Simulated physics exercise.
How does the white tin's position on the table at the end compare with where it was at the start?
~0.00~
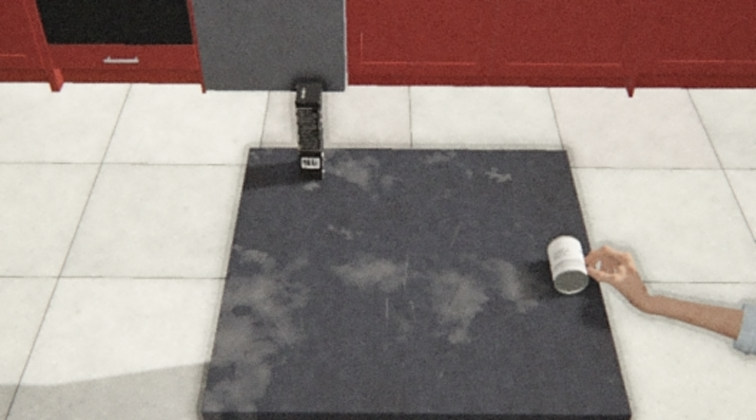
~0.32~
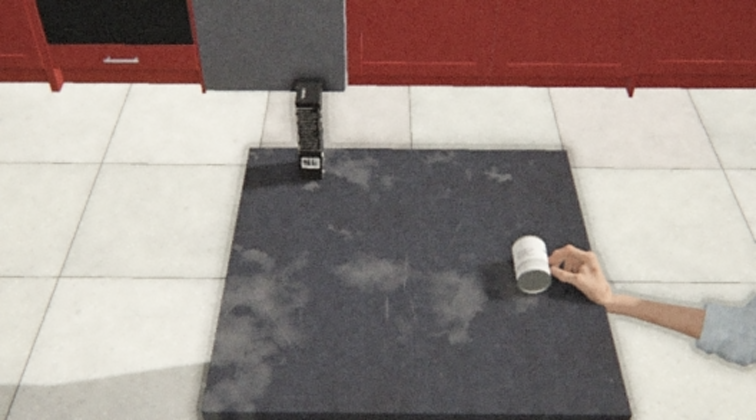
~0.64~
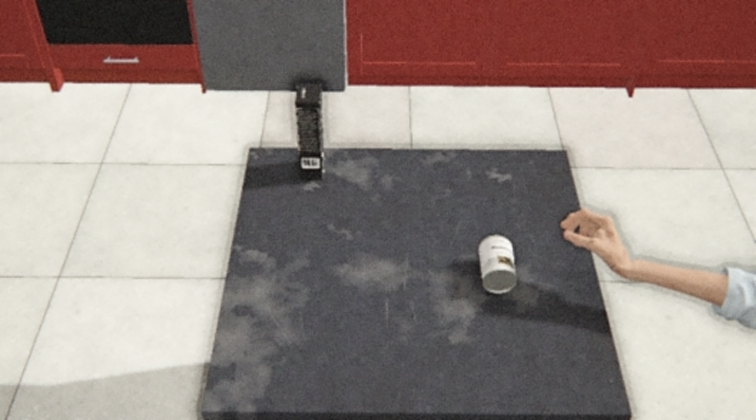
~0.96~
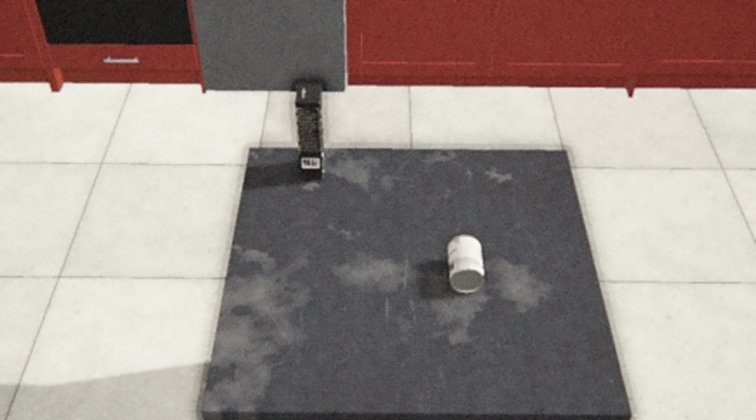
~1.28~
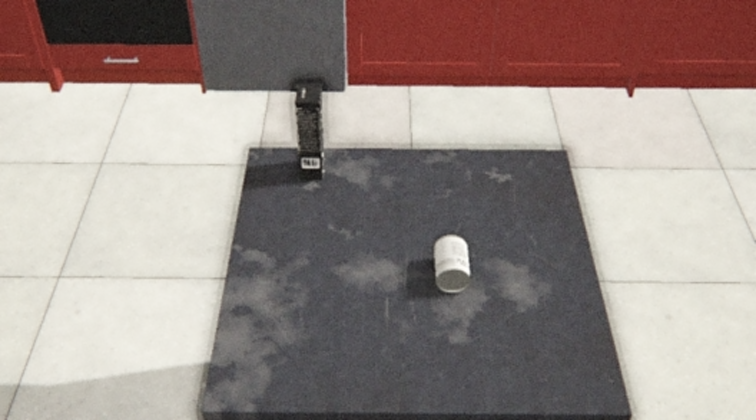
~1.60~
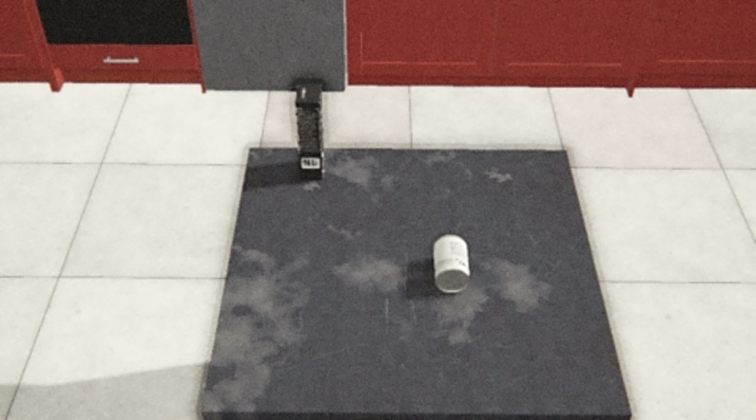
At the start the white tin lies near the right edge of the table, and at the end it rests farther left, just right of the middle.
